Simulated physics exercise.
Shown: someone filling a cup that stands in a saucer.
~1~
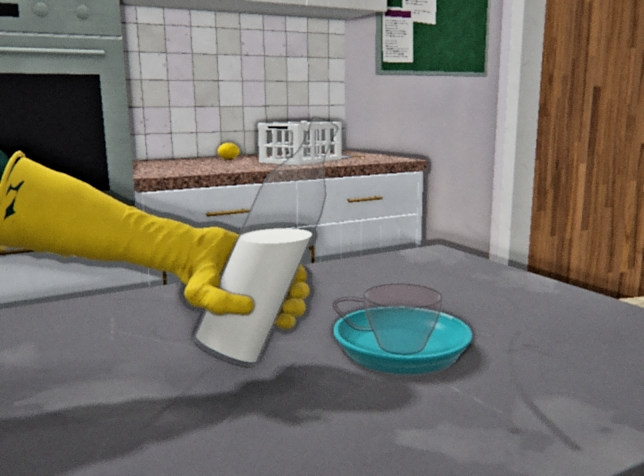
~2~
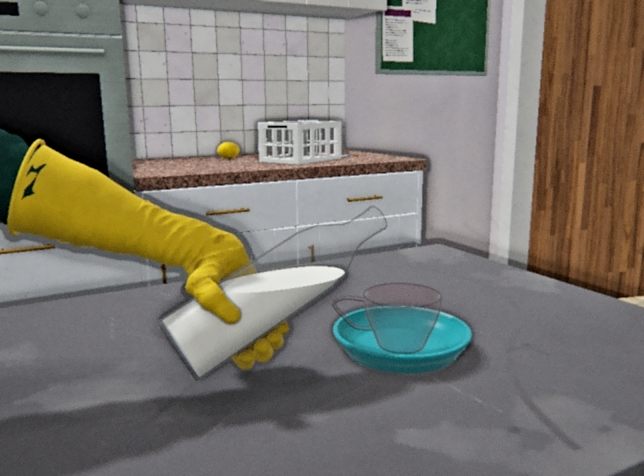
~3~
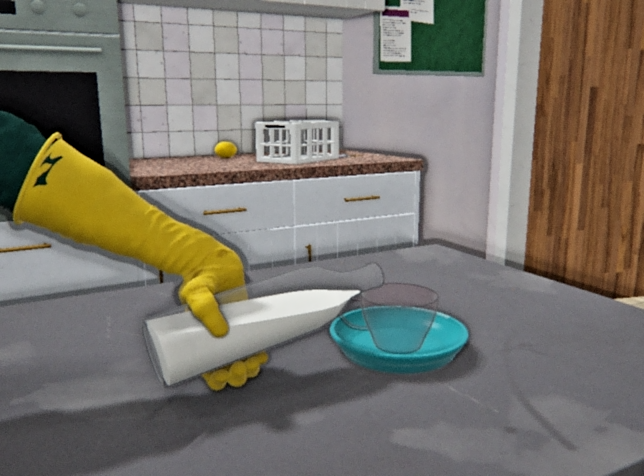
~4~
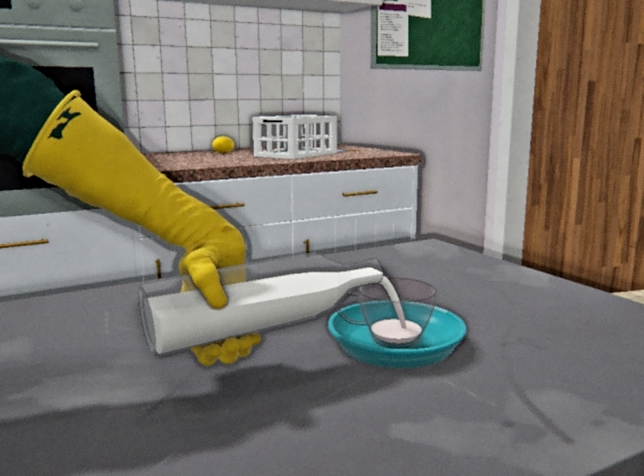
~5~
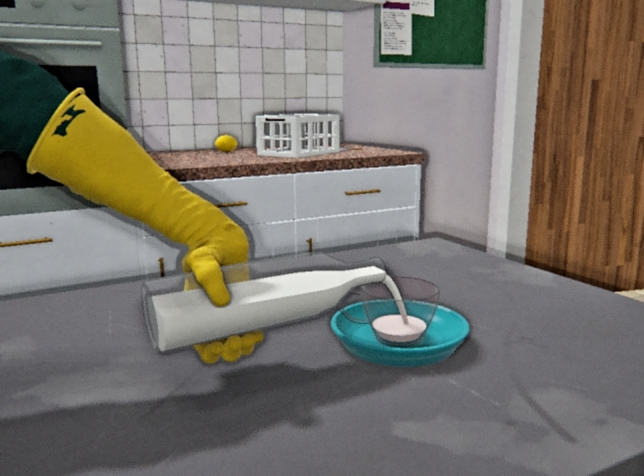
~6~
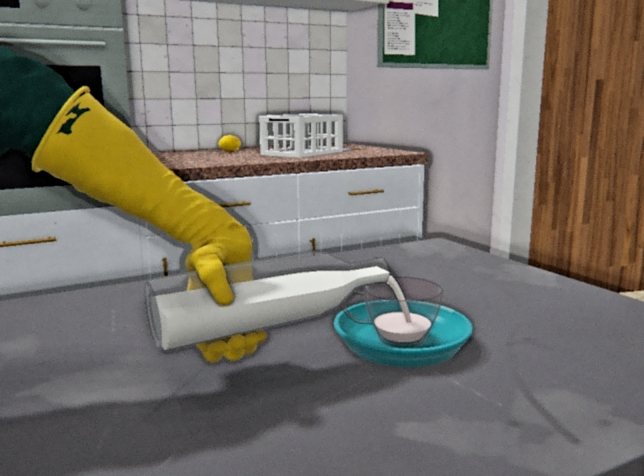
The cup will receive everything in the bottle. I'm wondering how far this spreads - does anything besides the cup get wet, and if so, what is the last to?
Contained by the saucer.
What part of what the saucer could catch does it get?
Roughly 60 percent of it.
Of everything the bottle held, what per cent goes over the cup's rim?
40 in a hundred, roughly.
Next, the cup is nearly full; the saucer is dry.
After that, the cup is full to the brim; the saucer is wet, with room to spare.
Finally, the cup is full to the brim; the saucer is wet, with room to spare.
